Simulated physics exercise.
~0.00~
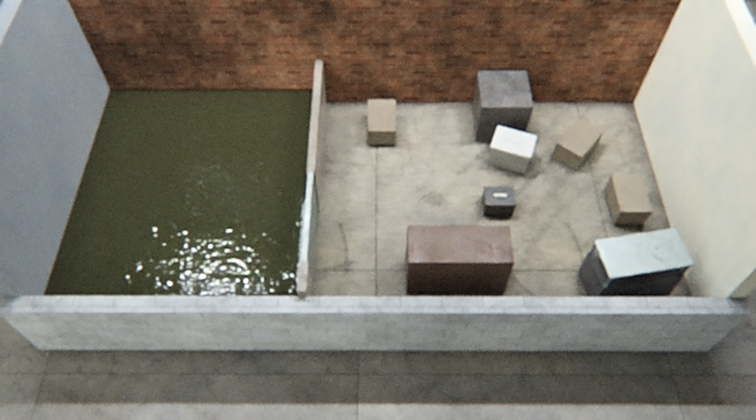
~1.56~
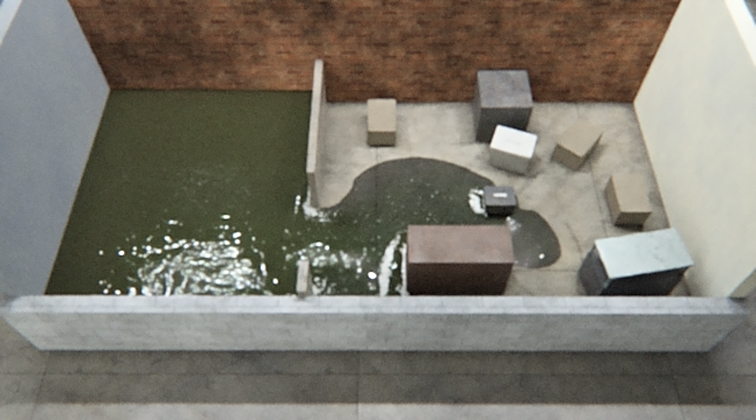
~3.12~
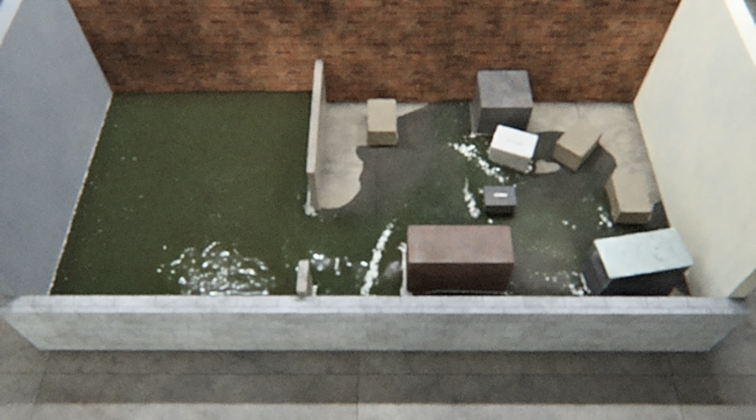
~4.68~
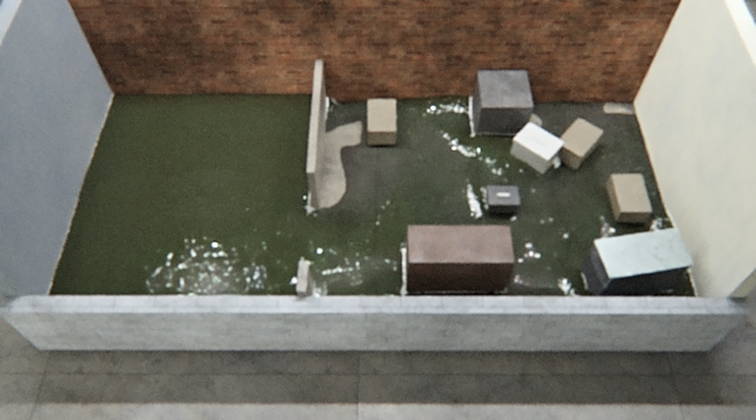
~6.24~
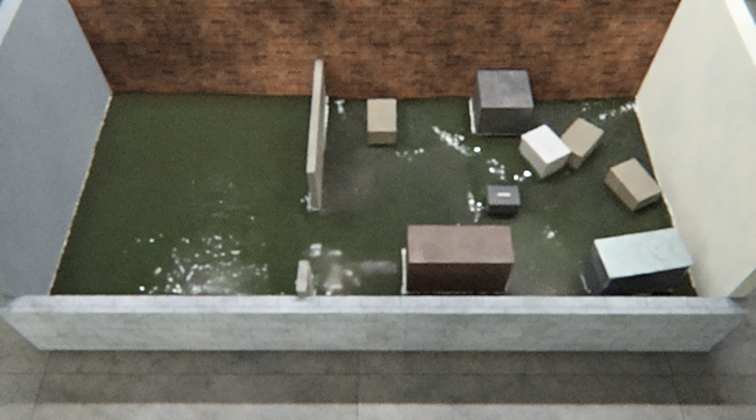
To begin with, murky green water fills the left room, while the right room has a dry, level floor scattered with boxes and blocks. A gap then appears near the front of the dividing wall, and water pours through, curving around the large brown block. It spreads toward the back and right, reaching the white box and the tan boxes. As the dry floor shrinks to a patch beside the divider, the white box shifts slightly right. Finally, water covers both rooms, the white box sits a little further right, and the right-hand tan box has turned and edged toward the back.
